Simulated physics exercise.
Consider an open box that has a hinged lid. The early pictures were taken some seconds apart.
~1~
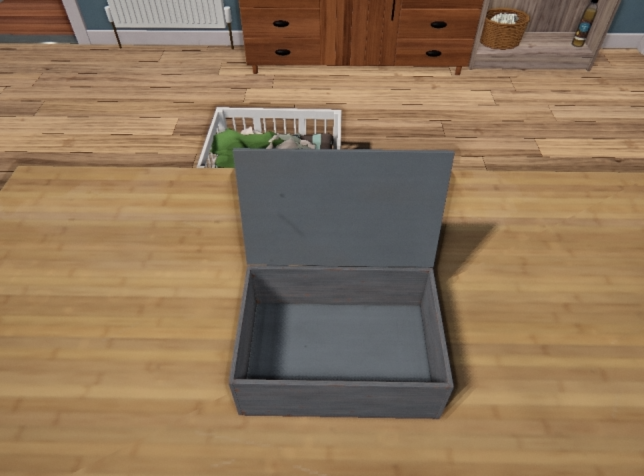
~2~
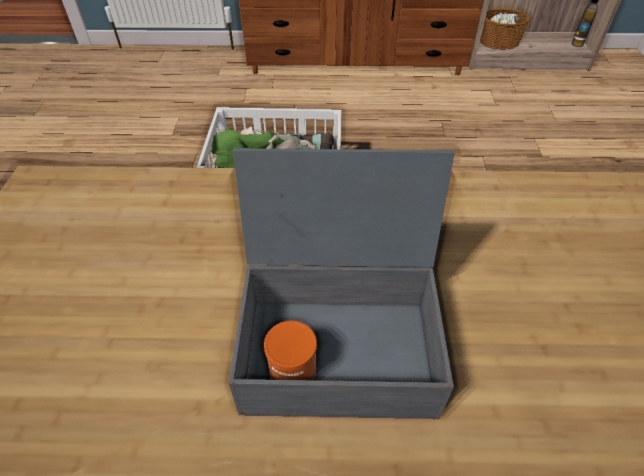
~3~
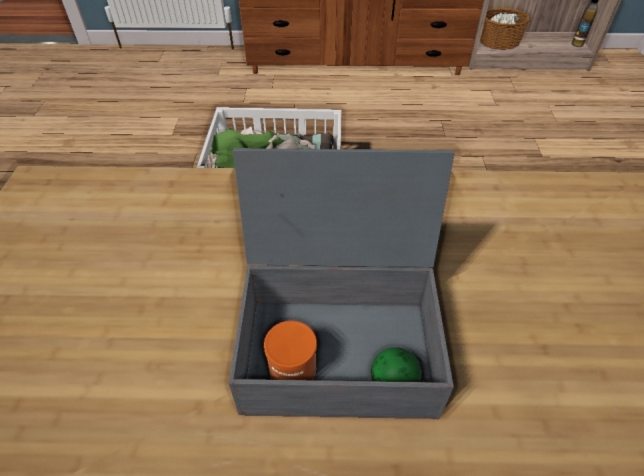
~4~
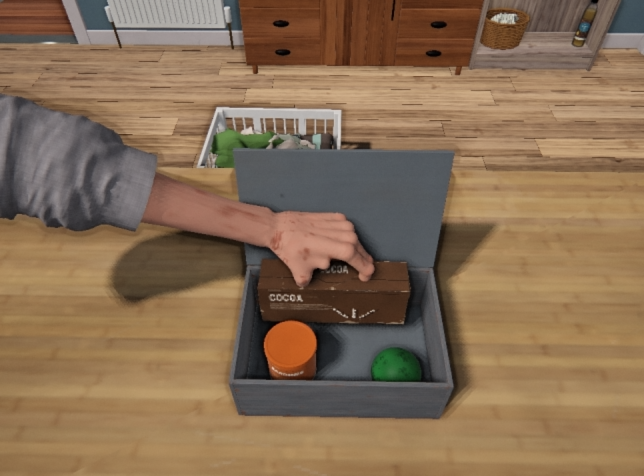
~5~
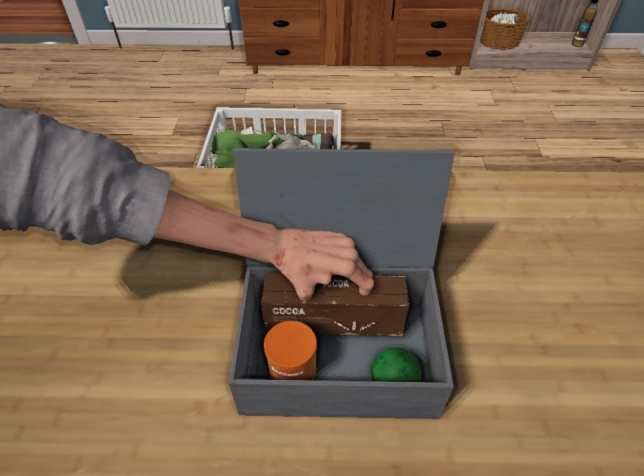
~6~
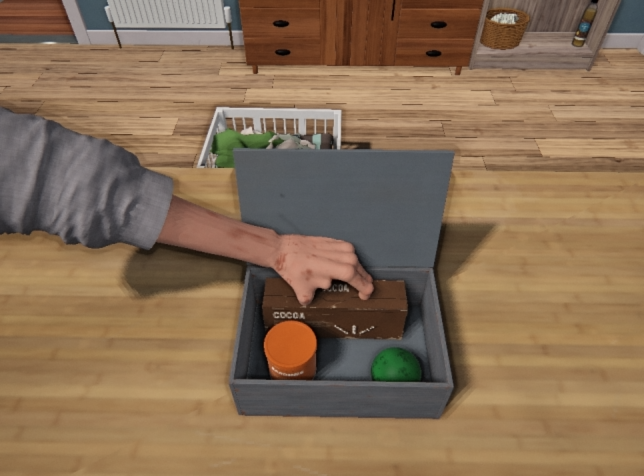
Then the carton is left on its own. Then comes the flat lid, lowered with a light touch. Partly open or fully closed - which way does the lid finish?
Fully closed.
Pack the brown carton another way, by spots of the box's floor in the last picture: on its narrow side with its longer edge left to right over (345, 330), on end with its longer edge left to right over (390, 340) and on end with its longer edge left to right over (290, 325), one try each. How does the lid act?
Attempt one, it settles down; attempt two, it is left gaping; attempt three, it is left gaping.
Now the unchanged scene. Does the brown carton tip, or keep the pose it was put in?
By the end it has kept its angle.
Then, 1.40 s later than the last frame, lid 73° above the rim.
Then, 1.80 s later than the last frame, lid 25° above the rim.
When it is over, lid shut; all 3 as before. End places, in pixels of the last picture, brown carton near (335, 309).
